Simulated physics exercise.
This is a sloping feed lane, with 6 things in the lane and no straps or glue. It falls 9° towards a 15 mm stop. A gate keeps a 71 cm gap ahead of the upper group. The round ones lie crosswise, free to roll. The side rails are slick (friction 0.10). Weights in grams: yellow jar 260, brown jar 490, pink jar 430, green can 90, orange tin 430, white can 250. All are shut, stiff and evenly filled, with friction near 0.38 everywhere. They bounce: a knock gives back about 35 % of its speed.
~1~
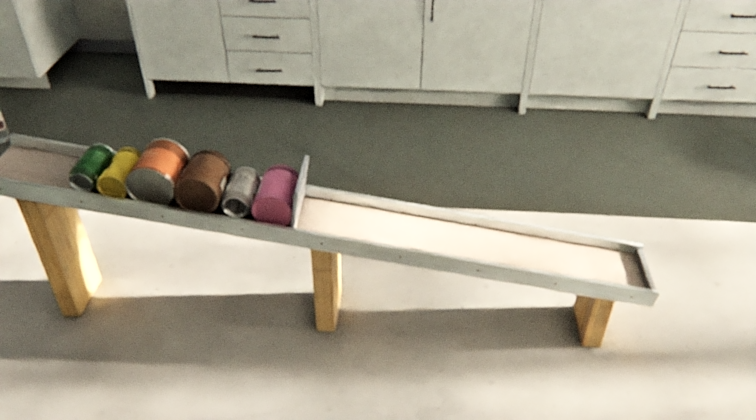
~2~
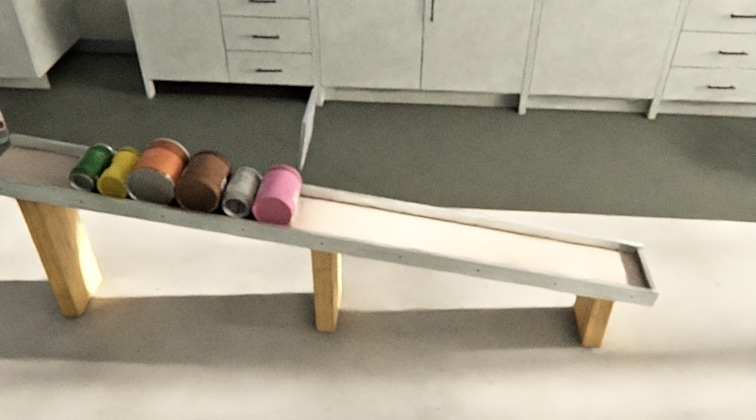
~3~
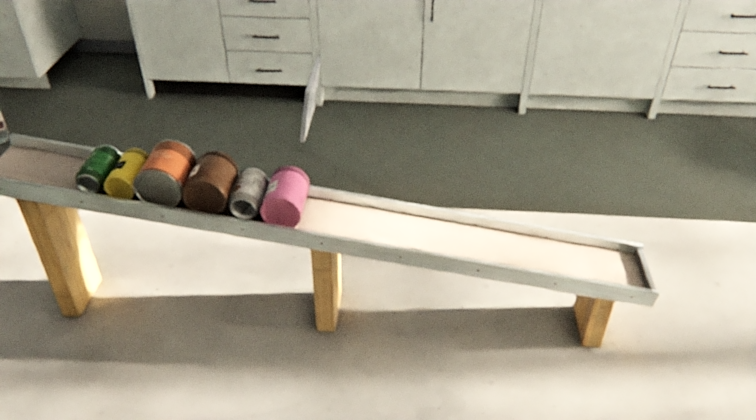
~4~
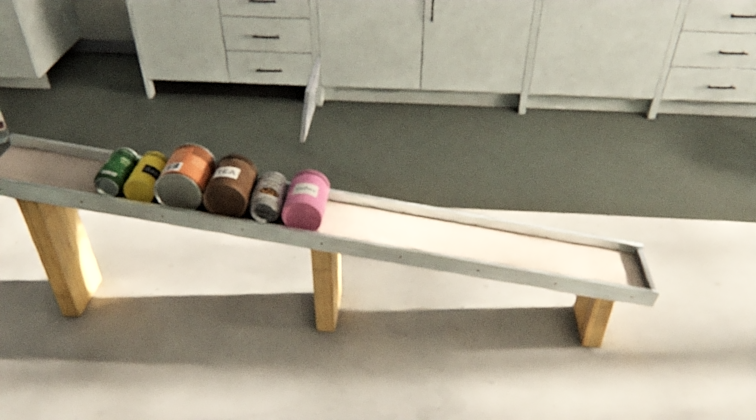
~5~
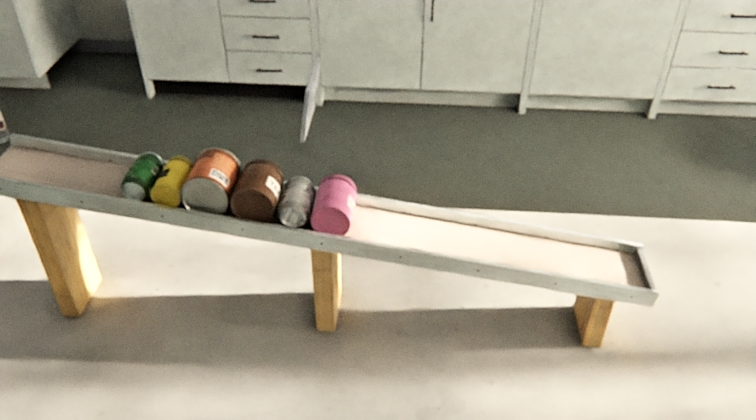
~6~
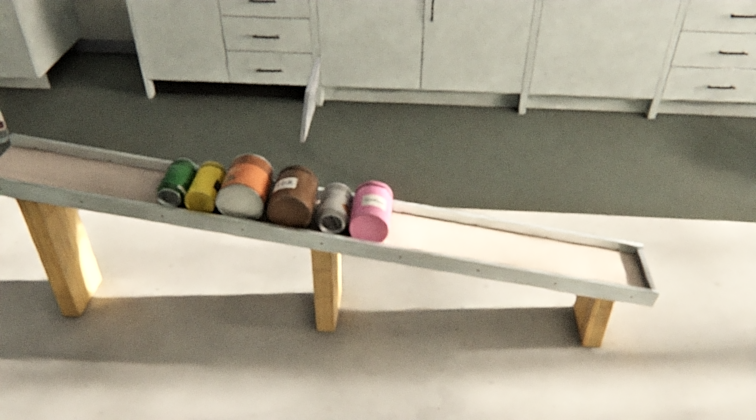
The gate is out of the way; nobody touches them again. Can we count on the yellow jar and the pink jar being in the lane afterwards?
The yellow jar stays behind the stop; the pink jar jumps the stop.
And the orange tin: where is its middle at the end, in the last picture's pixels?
At about (634, 255).
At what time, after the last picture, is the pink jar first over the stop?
Near 0.7 s.
Then, 0.40 s after the last picture, leader 21 cm from the stop; yellow jar near (346, 212); pink jar near (530, 240).
Then, 0.80 s after the last picture, pink jar now over the stop; yellow jar near (535, 245).
Then, 1.80 s after the last picture, brown jar and white can now over the stop; yellow jar stopped near (602, 257); green can stopped.
Then, 3.20 s after the last picture, yellow jar stopped near (599, 256); green can stopped; orange tin stopped.
At rest, over the stop, brown jar, pink jar and white can; the other 3 in the lane. In the last view, yellow jar near (596, 255).
